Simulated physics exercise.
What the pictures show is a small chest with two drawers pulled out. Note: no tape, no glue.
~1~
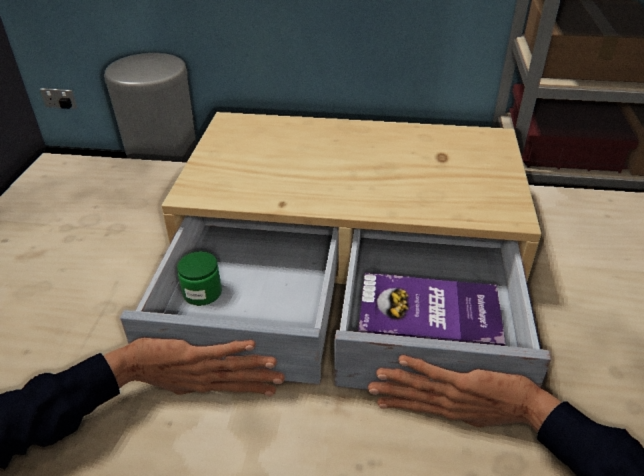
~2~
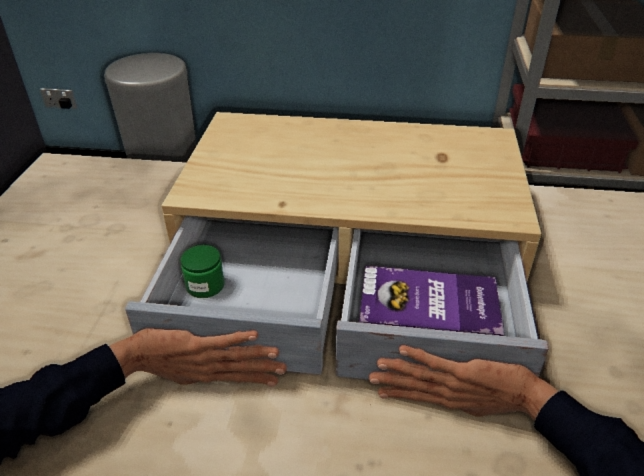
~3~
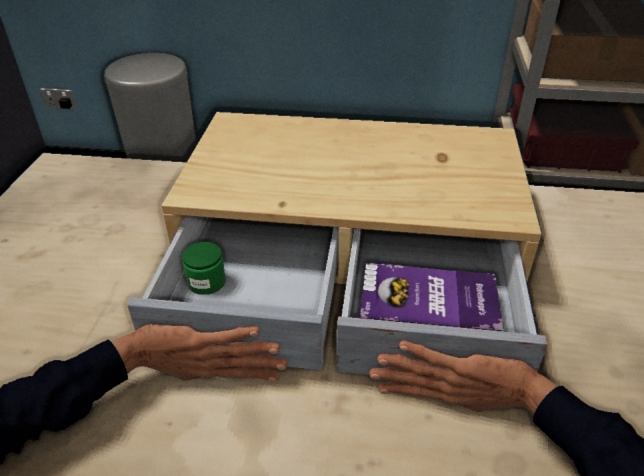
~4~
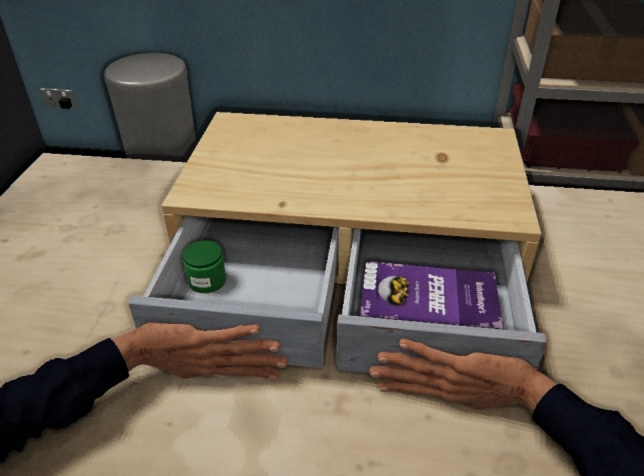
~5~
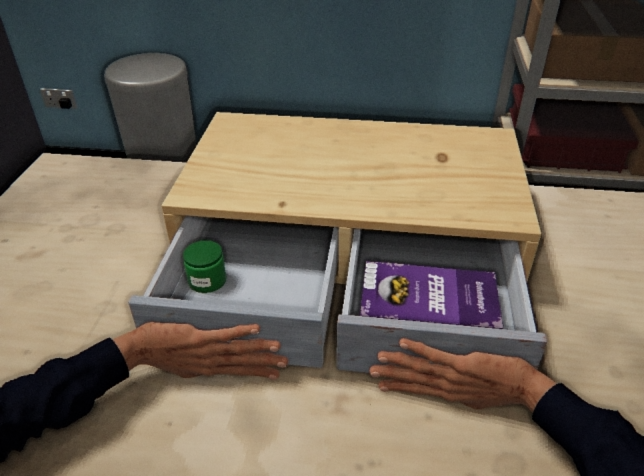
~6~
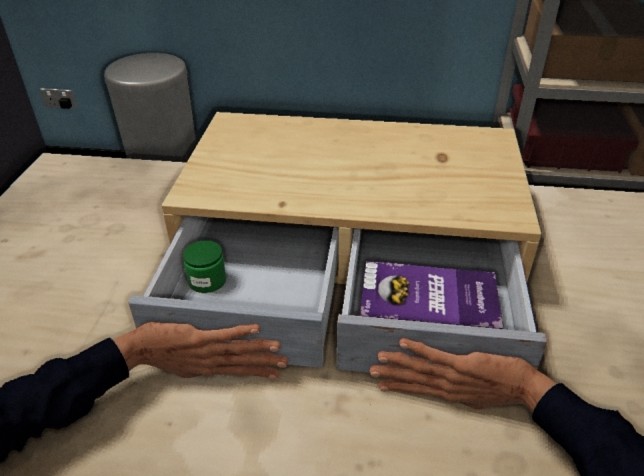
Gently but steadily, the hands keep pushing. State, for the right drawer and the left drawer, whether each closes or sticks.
Predicted: The right drawer closes, the left drawer closes.
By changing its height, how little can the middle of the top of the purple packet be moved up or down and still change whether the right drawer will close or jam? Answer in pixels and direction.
24 pixels up.
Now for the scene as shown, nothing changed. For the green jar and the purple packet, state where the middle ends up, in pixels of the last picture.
Green jar: (236, 195); purple packet: (428, 222).
Then, 0.46 s on from there, right drawer about half in; left drawer about half in.
In the end, the right drawer goes all the way in; the left drawer goes all the way in.
